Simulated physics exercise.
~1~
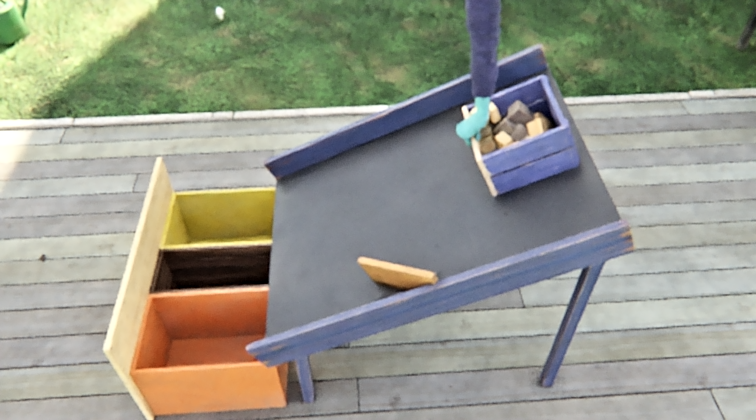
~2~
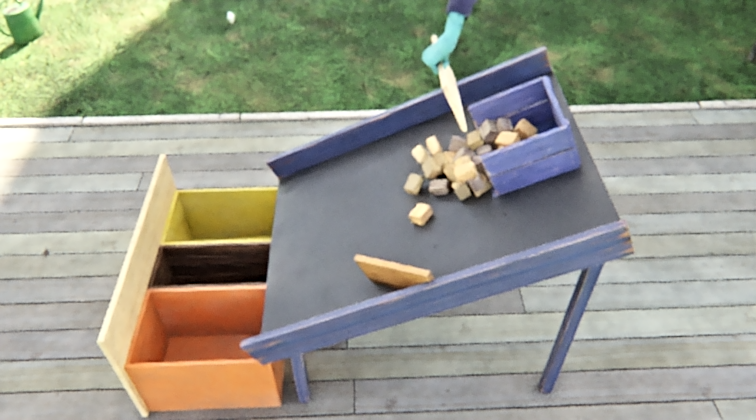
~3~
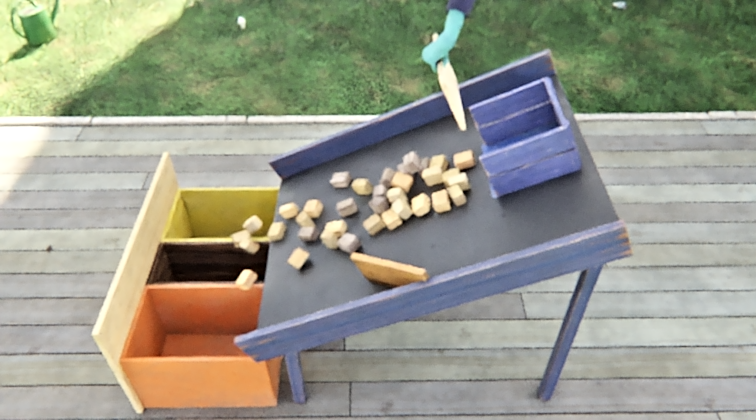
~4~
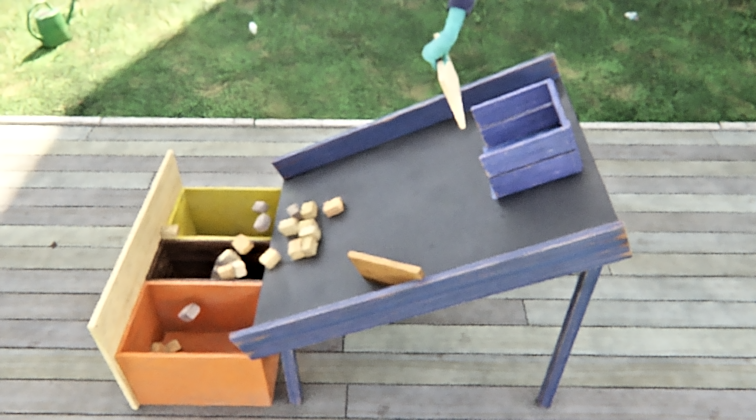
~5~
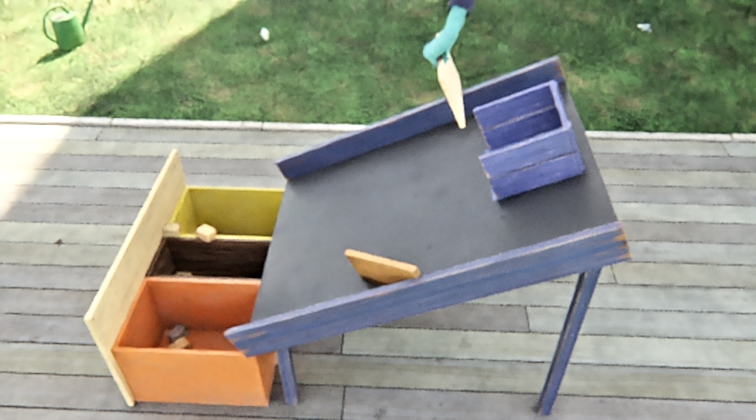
Small wooden blocks tumbled down a dark sloping table after a gloved hand pulled up the gate of a blue pen, spreading out past an angled board and dropping off the left edge into yellow, dark wooden and orange bins, leaving the slope empty.
